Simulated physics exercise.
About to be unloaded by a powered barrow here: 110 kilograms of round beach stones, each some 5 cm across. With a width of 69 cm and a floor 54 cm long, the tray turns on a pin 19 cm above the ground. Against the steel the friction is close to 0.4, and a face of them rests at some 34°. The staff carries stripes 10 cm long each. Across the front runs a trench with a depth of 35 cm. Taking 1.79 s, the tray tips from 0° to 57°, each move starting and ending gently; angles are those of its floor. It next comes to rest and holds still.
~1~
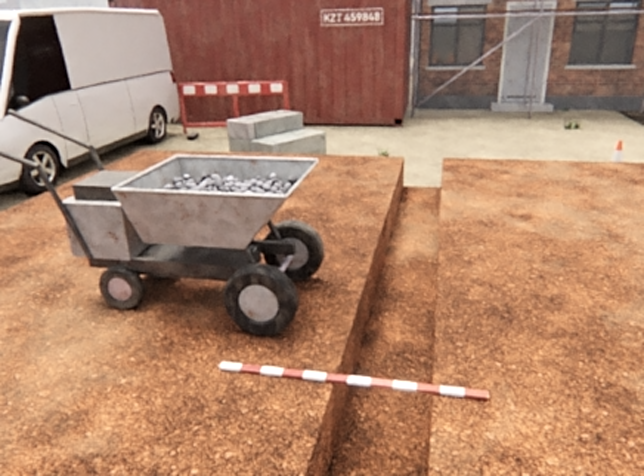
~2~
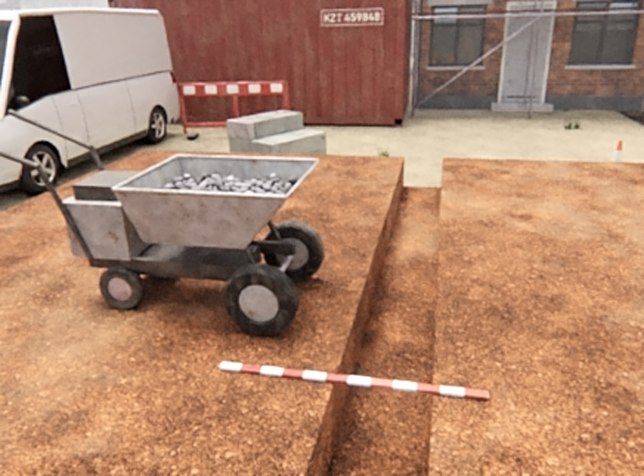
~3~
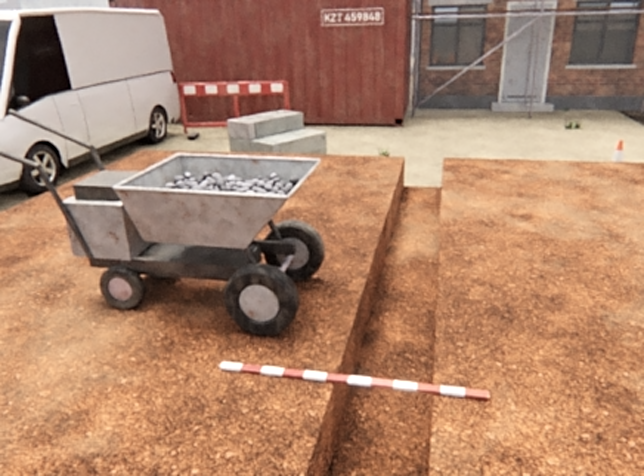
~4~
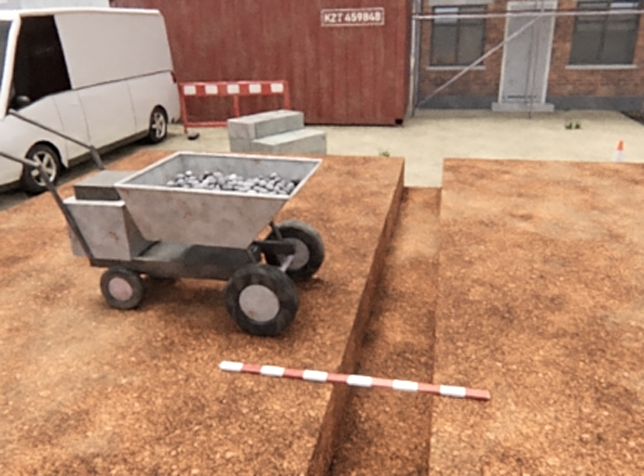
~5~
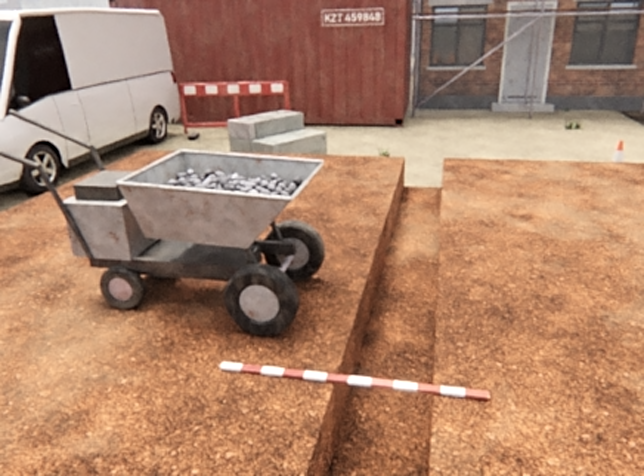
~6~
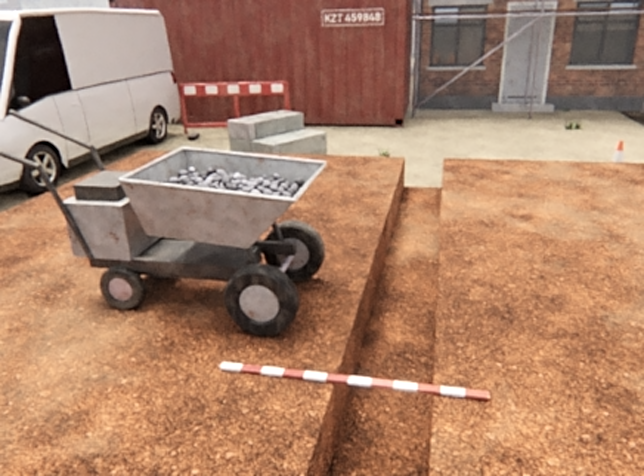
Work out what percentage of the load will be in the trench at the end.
It comes to roughly 77 percent of the load.
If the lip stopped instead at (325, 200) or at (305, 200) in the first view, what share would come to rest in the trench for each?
Roughly 35 in a hundred from the first, 55 in a hundred from the second.
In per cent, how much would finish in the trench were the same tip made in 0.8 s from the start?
It would come to roughly 60 per cent.
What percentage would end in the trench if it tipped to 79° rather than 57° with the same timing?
Expect roughly 85 per cent.
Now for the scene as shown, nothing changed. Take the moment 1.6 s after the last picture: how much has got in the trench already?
Close to 25 per cent at that time.
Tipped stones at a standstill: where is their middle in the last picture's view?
At about pixel (405, 361) in the last view.
Then, 1.0 s after the last picture the floor is at 48°, 100 % in the tray; the foremost stones are at (358, 237).
Then, 1.6 s after the last picture the floor is at 57°, 71 % in the tray, 27 % in the trench, 2 % past the trench; the foremost stones are at (452, 316).
Then, 1.9 s after the last picture the floor is at 57°, 47 % in the tray, 45 % in the trench, 8 % past the trench; the foremost stones are at (531, 331).
Then, 3.9 s after the last picture the floor is at 57°, 15 % in the tray, 77 % in the trench, 8 % past the trench; the foremost stones are at (595, 340).
